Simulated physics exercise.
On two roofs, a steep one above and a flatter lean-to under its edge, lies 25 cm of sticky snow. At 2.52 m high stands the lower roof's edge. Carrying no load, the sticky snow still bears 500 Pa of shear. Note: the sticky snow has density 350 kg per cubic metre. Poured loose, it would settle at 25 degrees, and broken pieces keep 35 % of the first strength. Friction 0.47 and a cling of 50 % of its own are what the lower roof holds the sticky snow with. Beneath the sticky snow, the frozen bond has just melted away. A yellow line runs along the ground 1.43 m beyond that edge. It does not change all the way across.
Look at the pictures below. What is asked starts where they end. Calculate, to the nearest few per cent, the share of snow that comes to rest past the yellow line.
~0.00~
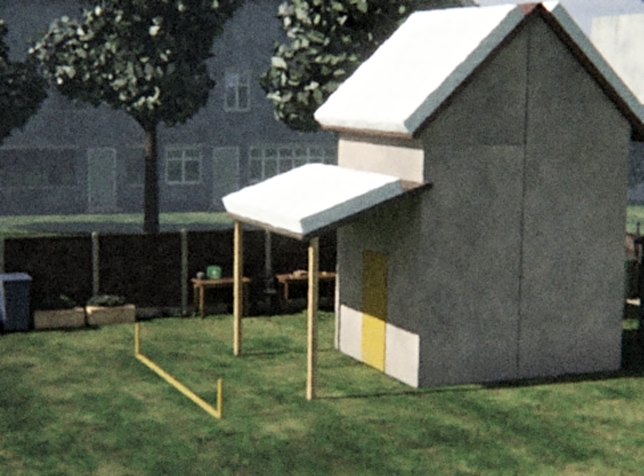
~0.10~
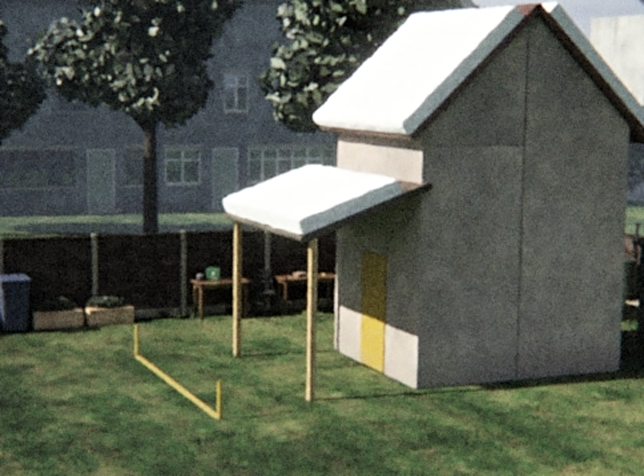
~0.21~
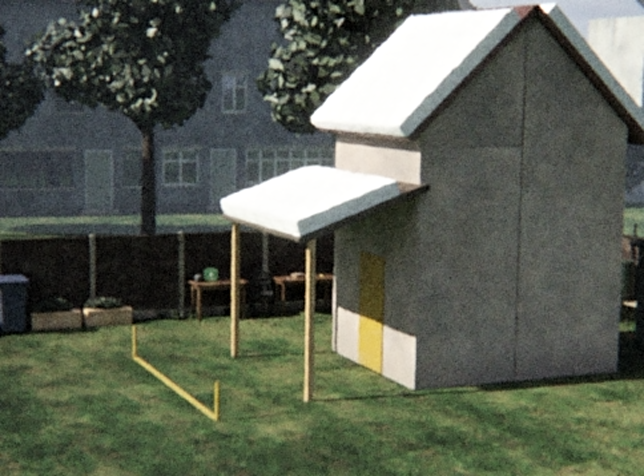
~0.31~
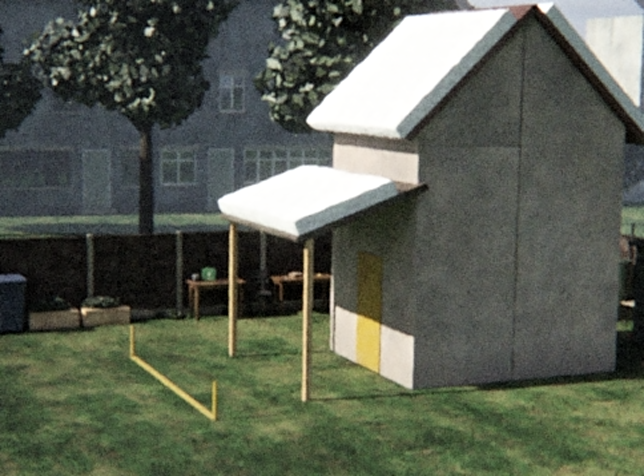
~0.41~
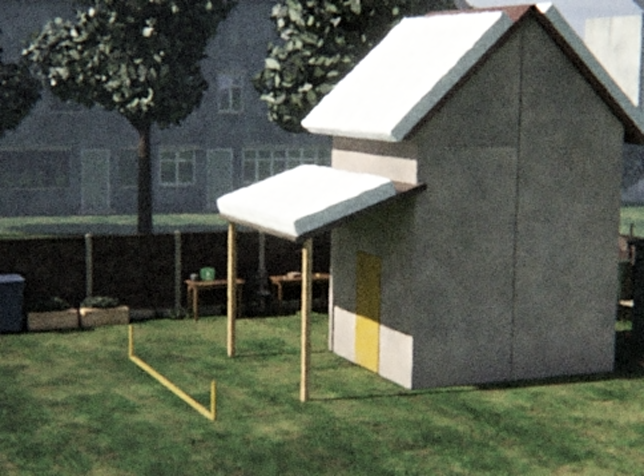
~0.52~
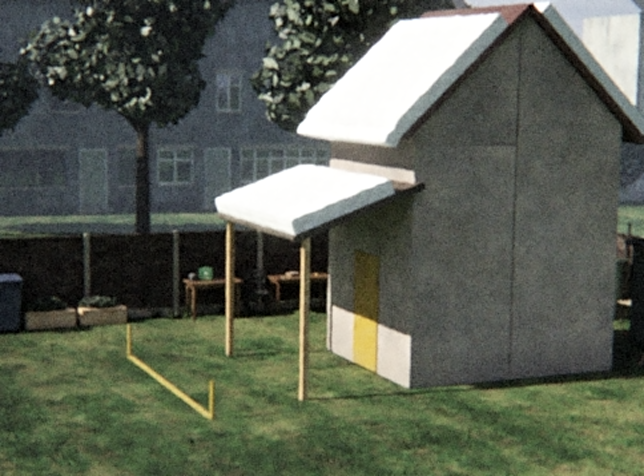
Roughly 8 per cent.
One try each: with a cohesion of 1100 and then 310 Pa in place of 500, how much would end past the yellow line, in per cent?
First 0 %, second 25 %.
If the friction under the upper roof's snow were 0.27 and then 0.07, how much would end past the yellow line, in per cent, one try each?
One try each gives 35 % and then 45 %.
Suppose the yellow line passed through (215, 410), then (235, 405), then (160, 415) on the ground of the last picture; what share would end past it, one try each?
In order, some 12, 18 and 2 percent would end past it.
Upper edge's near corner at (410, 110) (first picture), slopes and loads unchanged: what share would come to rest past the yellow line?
I'd put it at close to 25 percent.
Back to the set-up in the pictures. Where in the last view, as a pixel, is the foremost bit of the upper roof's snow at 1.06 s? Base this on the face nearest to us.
Roughly at (359, 185).
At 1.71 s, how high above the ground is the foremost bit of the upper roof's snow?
About 3.0 m.
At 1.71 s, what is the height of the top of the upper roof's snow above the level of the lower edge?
1.9 m or thereabouts.
By 1.06 s, none is below the lower edge and 0 % is past the line.
By 1.71 s, none is below the lower edge and 0 % is past the line.
By 2.35 s, 1 % is below the lower edge and 0 % is past the line.
By 3.00 s, 34 % is below the lower edge and 3 % is past the line.
By 4.60 s, at the end, 41 % is below the lower edge and 8 % is past the line.
